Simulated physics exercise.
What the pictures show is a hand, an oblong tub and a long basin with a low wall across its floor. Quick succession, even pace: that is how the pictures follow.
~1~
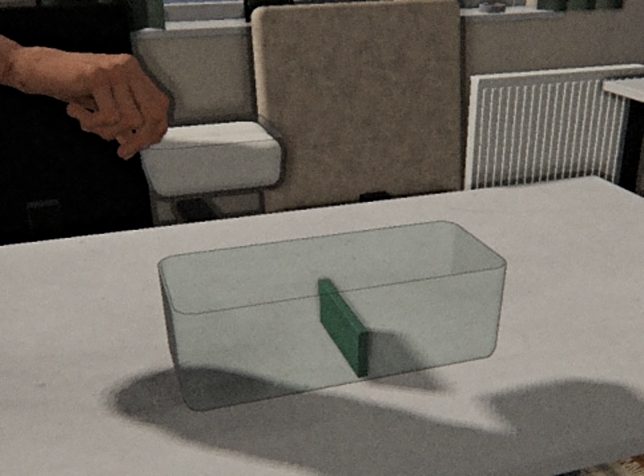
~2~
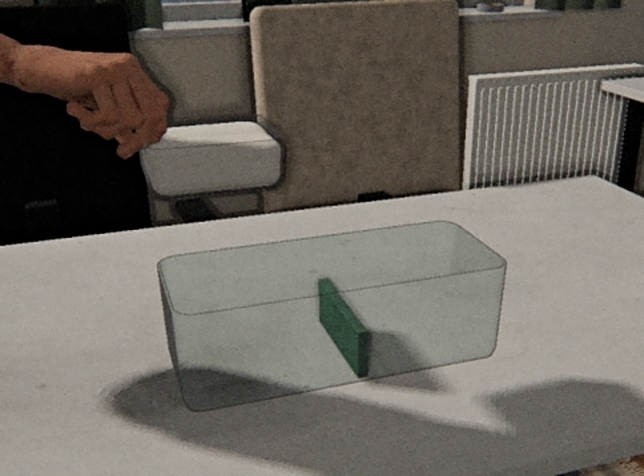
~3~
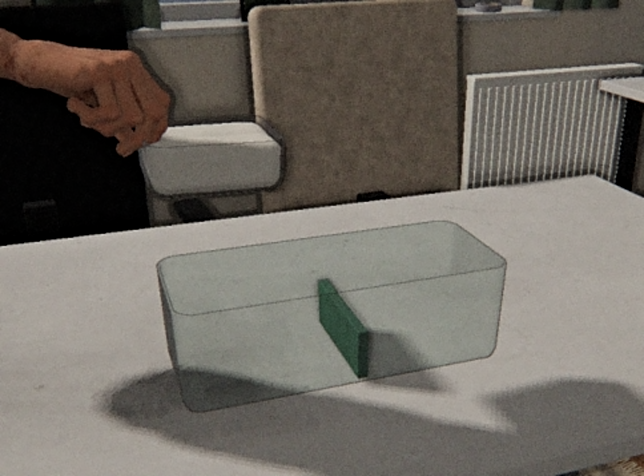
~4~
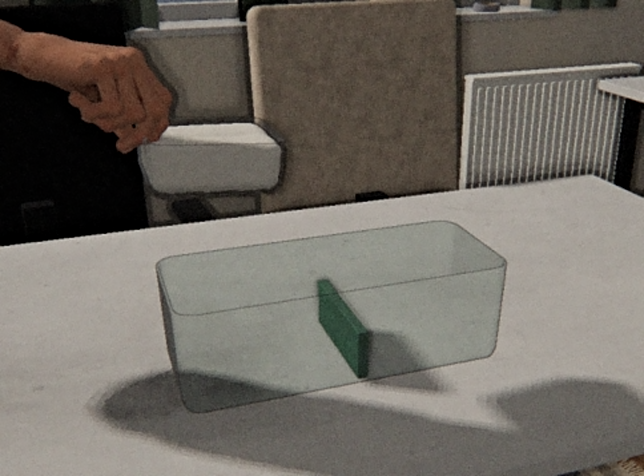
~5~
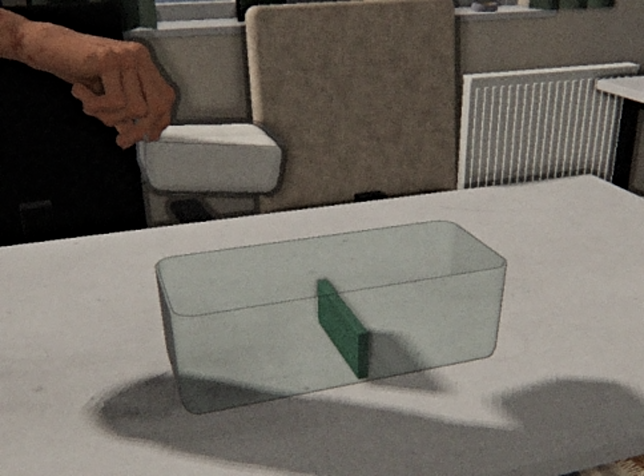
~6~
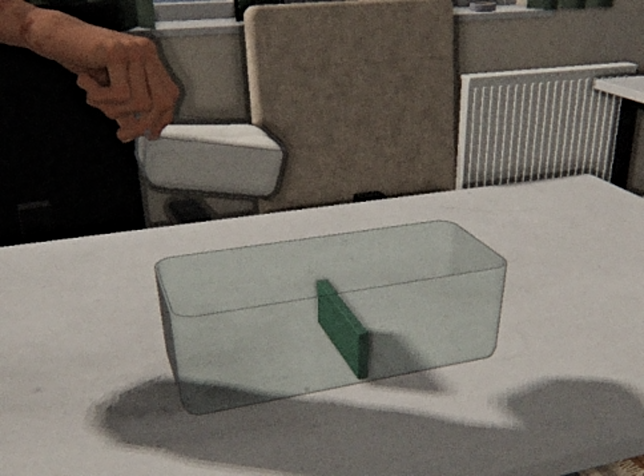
Above a table, a hand slightly tilts a white tub rightward near a clear, divided basin.
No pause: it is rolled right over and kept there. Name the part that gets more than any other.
Fullest on the left.
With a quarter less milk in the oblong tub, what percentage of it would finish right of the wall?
I'd reckon close to 5 %.
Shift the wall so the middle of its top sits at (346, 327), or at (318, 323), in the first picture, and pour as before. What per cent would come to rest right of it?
Around 35 per cent for the first, around 70 per cent for the second.
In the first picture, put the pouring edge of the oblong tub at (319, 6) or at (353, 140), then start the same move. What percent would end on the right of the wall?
You'd get 75 percent from the first and 85 percent from the second.
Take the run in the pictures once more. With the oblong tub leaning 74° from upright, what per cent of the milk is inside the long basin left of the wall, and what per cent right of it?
Roughly 15 per cent on the left, roughly 10 per cent on the right.
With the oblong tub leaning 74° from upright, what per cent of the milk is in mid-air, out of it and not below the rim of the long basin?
About 50 %.
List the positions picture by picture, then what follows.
It leans 0°; its right rim is at (272, 127); the milk meets the walls at (144, 143) and (268, 132); the long basin's rim runs from (165, 287) to (480, 243); the wall's top is at (342, 306), in the first picture.
It leans 1°; its right rim is at (271, 127); the milk meets the walls at (143, 143) and (268, 132), in the second picture.
It leans 2°; its right rim is at (272, 129); the milk meets the walls at (143, 142) and (268, 133), in the third picture.
It leans 4°; its right rim is at (272, 131); the milk meets the walls at (143, 141) and (268, 133), in the fourth picture.
It leans 8°; its right rim is at (273, 135); the milk meets the walls at (143, 141) and (269, 134), in the fifth picture.
It leans 12°; its right rim is at (273, 140); the milk meets the walls at (144, 140) and (271, 135), in the sixth picture.
A moment on, the tilt is 74° and 25 per cent is still to pour, 17 is left of the wall and 8 right of it.
Next, the tilt is 106° and 3 per cent is still to pour, 62 is left of the wall and 27 right of it.
Then the tilt is 108° and 0 per cent is still to pour, 68 is left of the wall and 28 right of it.
Later the tilt is 108° and 0 per cent is still to pour, 68 is left of the wall and 28 right of it.
At rest 68 per cent lies left of the wall, 28 right of it and 4 outside.
